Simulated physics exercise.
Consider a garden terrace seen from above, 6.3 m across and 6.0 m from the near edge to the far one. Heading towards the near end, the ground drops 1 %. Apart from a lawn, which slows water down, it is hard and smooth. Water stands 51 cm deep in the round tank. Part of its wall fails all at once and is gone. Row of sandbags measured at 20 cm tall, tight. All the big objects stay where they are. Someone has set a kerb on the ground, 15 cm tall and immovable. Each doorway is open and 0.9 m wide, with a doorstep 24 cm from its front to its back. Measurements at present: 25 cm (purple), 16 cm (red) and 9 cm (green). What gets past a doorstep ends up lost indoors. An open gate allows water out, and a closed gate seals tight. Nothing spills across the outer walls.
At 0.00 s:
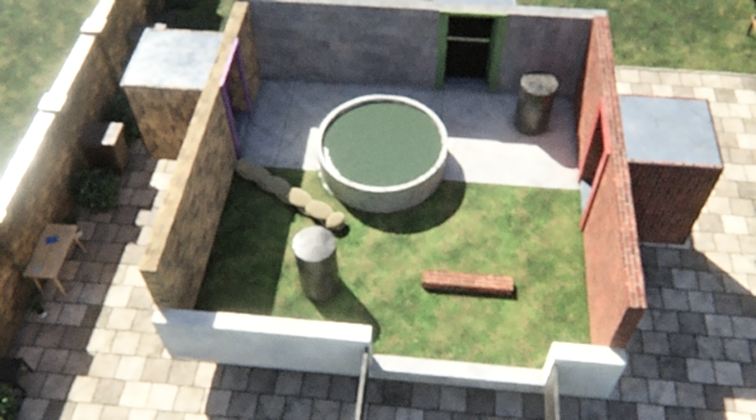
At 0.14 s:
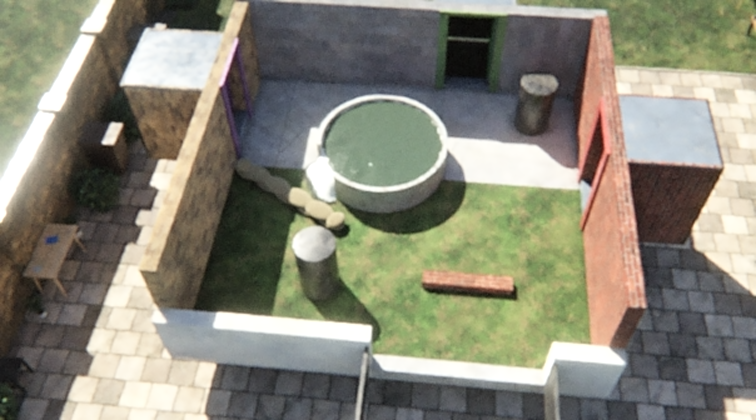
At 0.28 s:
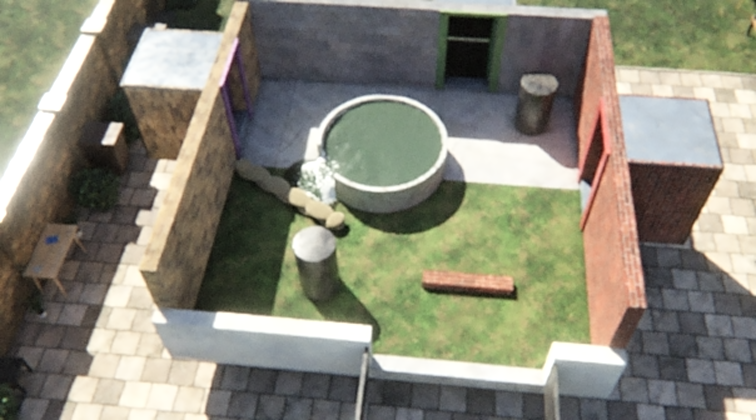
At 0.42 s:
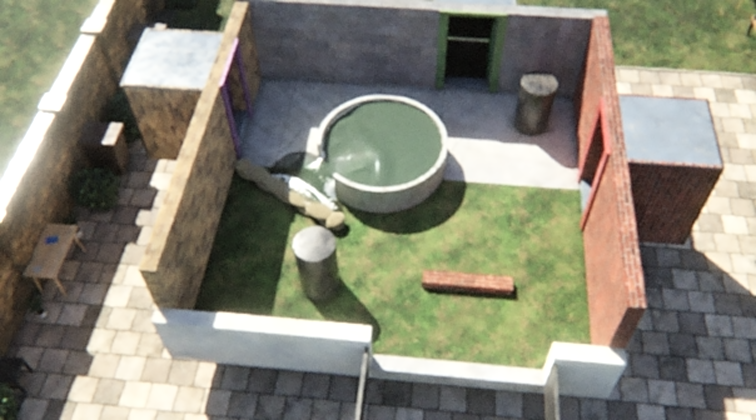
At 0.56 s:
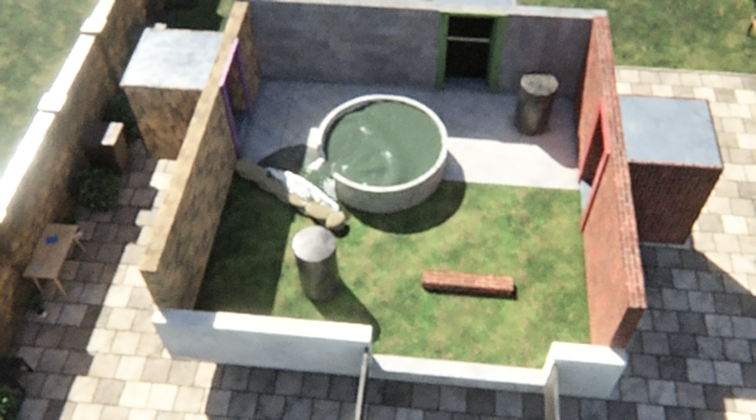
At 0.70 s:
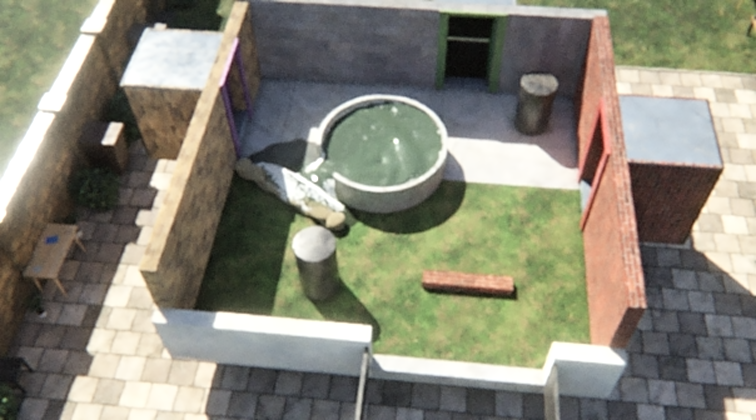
Water burst out through the left side of a round tank in a walled yard, splashed against the row of sandbags and spread along it, while the water still inside the tank rippled.
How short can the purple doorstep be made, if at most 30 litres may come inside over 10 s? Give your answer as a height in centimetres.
Roughly 15 cm, no lower.
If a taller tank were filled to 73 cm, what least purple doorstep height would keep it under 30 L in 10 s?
Step height: Approx. 22 cm.
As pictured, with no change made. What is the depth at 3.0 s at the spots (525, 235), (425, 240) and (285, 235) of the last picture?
That's 0, 3 and 3 cm, in the order given.
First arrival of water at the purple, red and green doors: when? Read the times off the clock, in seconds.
Purple: 1.1 s; red: 6.5 s; green: 3.8 s.
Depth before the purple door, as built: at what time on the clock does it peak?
Peak time: About 1.6 s.
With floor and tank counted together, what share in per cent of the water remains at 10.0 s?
I'd estimate some 98 in a hundred.
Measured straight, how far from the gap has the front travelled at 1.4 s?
Around 2.6 m from the gap.
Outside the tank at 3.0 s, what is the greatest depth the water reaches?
I'd put it near 28 cm.
After 1.4 s water covers 15 % of the floor, deepest (40 cm) near (299, 191); 19 cm at the purple door, 0 litres in over its 25 cm doorstep.
After 3.0 s water covers 35 % of the floor, deepest (28 cm) near (317, 200); 17 cm at the purple door, 0 litres in over its 25 cm doorstep.
After 10.0 s water covers 90 % of the floor, deepest (12 cm) near (317, 200); 9 cm at the purple door, 0 litres in over its 25 cm doorstep.
At the purple door as built, the water arrived by 1.1 s and peaked near 21 cm at 1.6 s.
Run again over the same 10 s with other heights there, 62 litres in over 12.5 cm, 19 litres over 16.5 cm. The limit of 30 litres is kept from about 15 cm up.
